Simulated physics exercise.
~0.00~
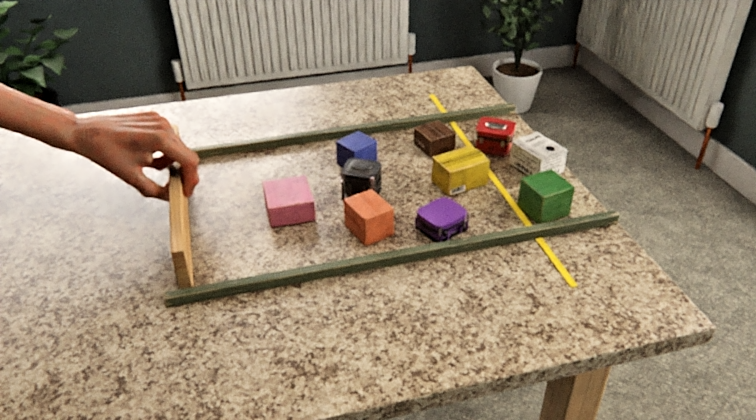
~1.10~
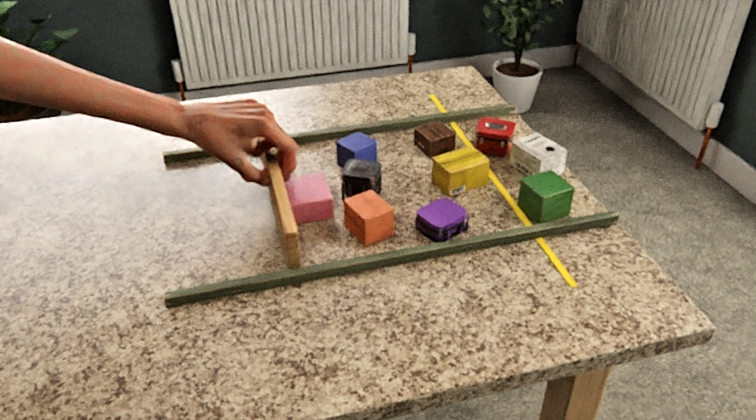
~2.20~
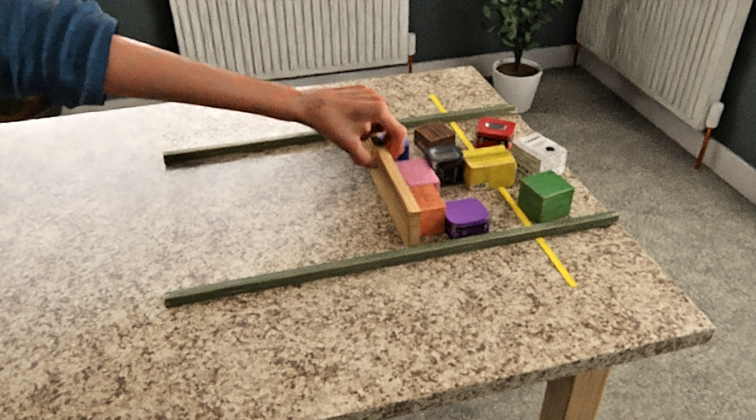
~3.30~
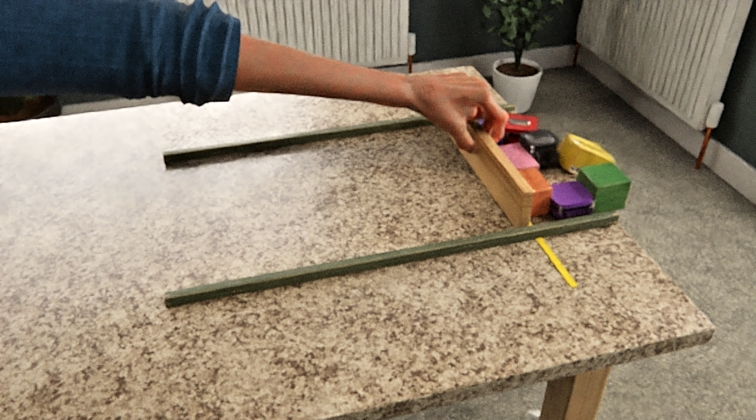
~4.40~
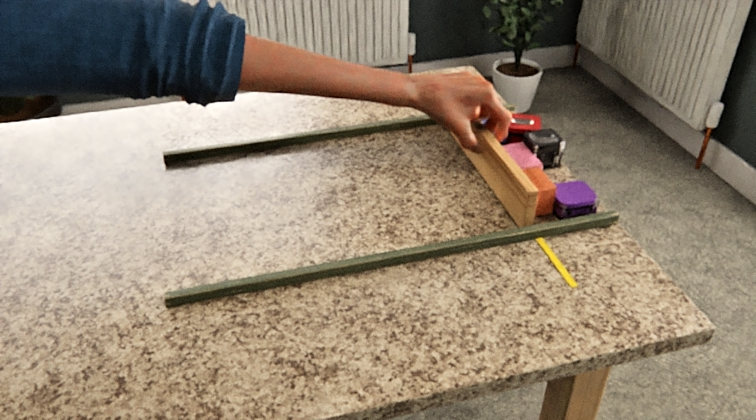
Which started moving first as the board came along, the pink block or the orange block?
The pink block started moving first, while the orange block stayed where it was until later in the push.
